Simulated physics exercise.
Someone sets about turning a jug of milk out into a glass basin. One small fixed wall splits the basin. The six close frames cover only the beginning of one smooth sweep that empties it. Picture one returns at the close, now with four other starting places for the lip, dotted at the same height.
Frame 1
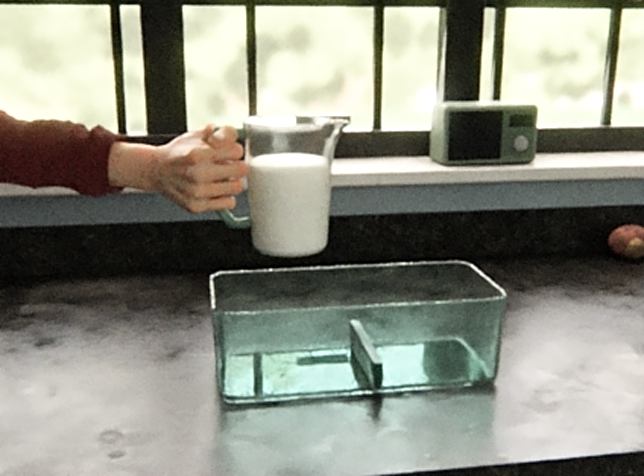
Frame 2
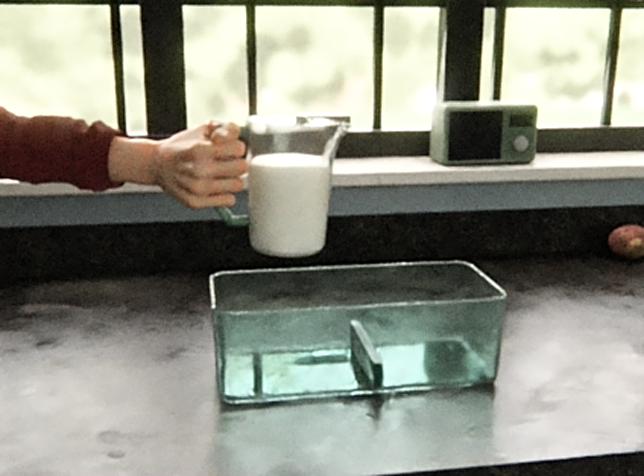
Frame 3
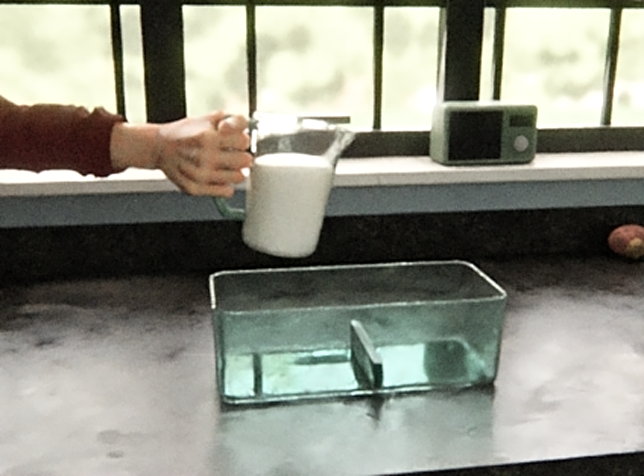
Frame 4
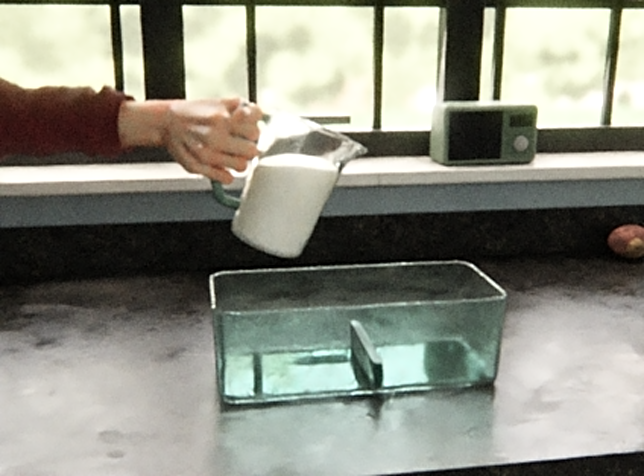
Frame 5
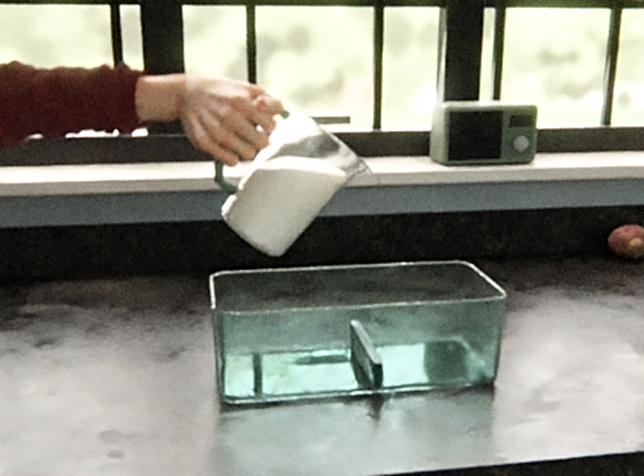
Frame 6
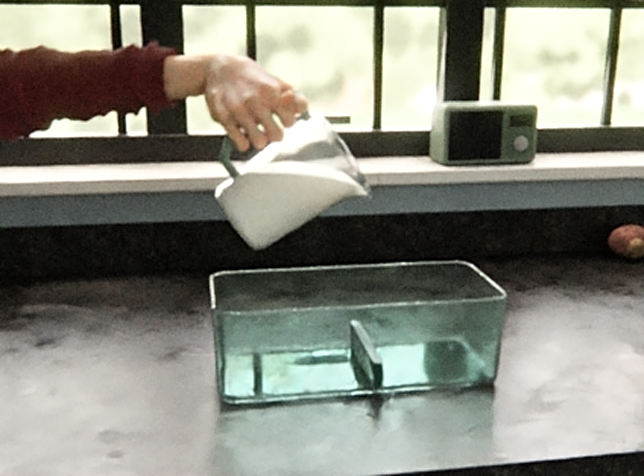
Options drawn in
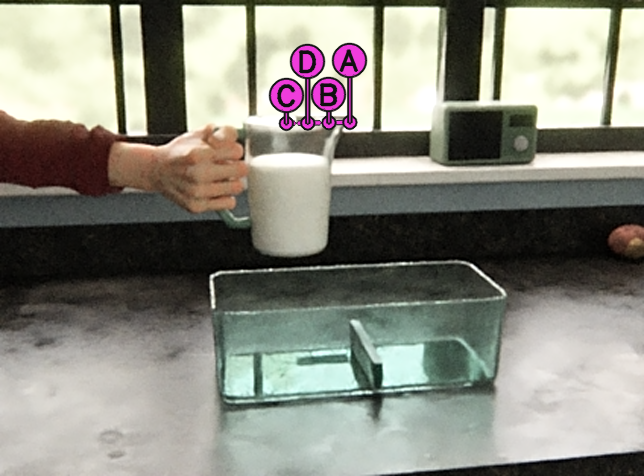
A hand in a dark red sleeve held a glass jug of milk above a clear, divided basin on the counter, then steadily tilted it to the right, with no milk leaving the jug.
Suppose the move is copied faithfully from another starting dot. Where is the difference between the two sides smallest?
I would pick dot B.
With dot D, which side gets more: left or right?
The left side.
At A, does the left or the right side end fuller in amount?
The right side.
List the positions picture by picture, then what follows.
Upright, lip at (348, 122); basin from (219, 400) to (496, 380); top of the wall at (365, 340); nothing has left yet.
Tipped about 3°, lip at (350, 125); nothing has left yet.
Tipped about 11°, lip at (358, 134); nothing has left yet.
Tipped about 23°, lip at (366, 149); nothing has left yet.
Tipped about 38°, lip at (371, 171); nothing has left yet.
Tipped about 56°, lip at (370, 196); nothing has left yet.
On the marked copy, A at (349, 122); B at (328, 122); C at (286, 123); D at (307, 123).
Choosing A, about 14 % ends left of the wall and 83 % right of it; 4 % is lost outside.
Choosing B, about 52 % ends left of the wall and 45 % right of it.
Choosing C, about 83 % ends left of the wall and 9 % right of it; 8 % is lost outside.
Choosing D, about 79 % ends left of the wall and 15 % right of it; 6 % is lost outside.
